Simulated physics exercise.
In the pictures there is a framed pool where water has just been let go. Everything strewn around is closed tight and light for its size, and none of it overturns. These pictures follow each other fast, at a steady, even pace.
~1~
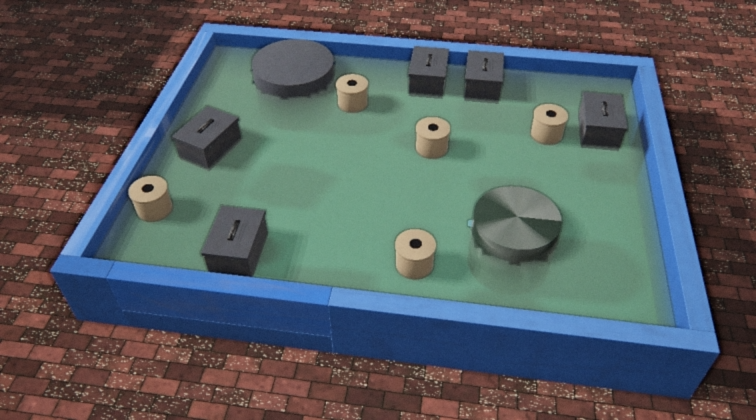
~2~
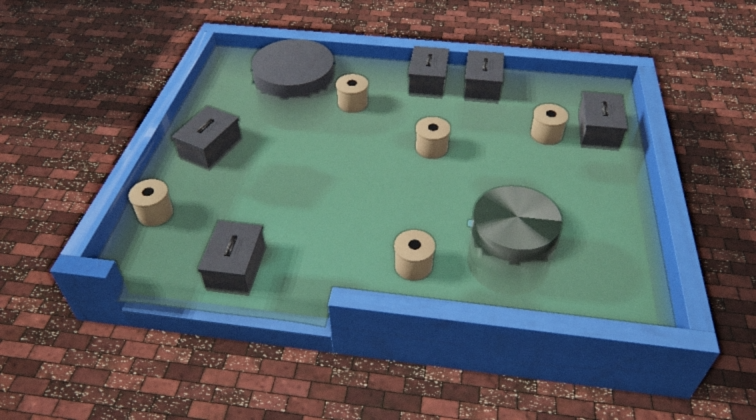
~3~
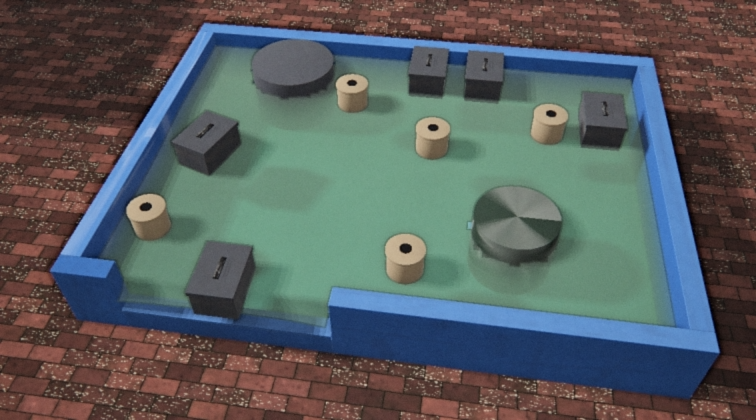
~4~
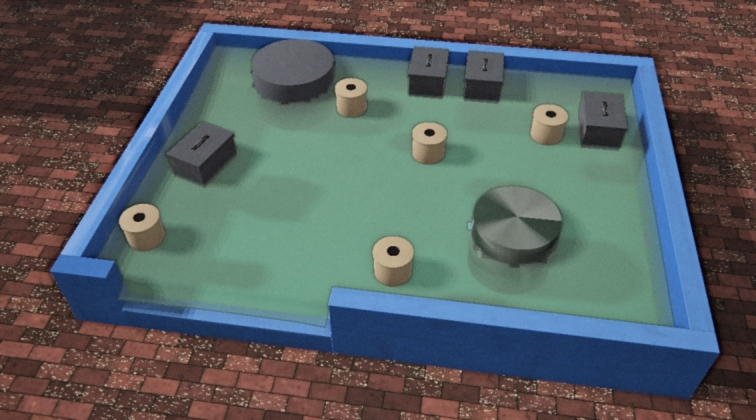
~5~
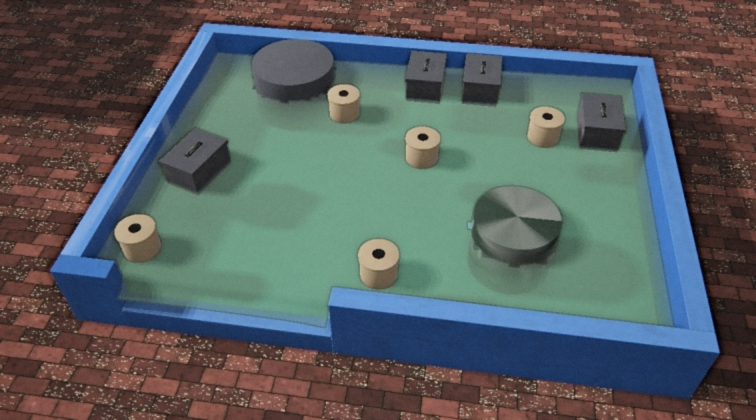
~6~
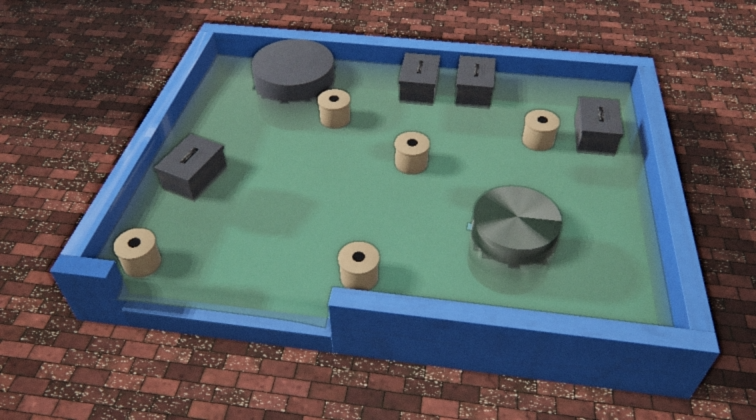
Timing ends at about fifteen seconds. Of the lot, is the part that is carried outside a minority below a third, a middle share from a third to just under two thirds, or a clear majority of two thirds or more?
It is a middle share.
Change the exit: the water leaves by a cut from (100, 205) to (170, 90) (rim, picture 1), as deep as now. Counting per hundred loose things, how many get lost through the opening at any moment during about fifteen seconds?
40 %.
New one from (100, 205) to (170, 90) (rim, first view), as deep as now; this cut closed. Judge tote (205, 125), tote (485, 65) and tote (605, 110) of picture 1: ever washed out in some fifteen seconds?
First lost, second trapped, third trapped.
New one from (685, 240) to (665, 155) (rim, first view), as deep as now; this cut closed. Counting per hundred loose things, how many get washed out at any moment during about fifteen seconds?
About 10 %.
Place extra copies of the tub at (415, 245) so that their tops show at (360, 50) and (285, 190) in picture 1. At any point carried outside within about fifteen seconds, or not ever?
Taking them in turn: Held back, then flushed away.
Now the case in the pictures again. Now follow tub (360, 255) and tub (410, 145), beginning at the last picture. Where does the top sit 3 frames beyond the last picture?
My guess: Roughly (287, 298), then roughly (386, 153).
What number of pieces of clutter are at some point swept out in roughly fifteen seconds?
My tally gives 4.
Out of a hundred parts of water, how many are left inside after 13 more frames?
Close to 70 per cent, I think.
A moment on, 2 of 10 are out; 8 afloat.
Next, 3 of 10 are out; 7 afloat.
Later, 4 of 10 are out; 6 afloat.
In the end, 4 of 10 are out; 6 afloat.
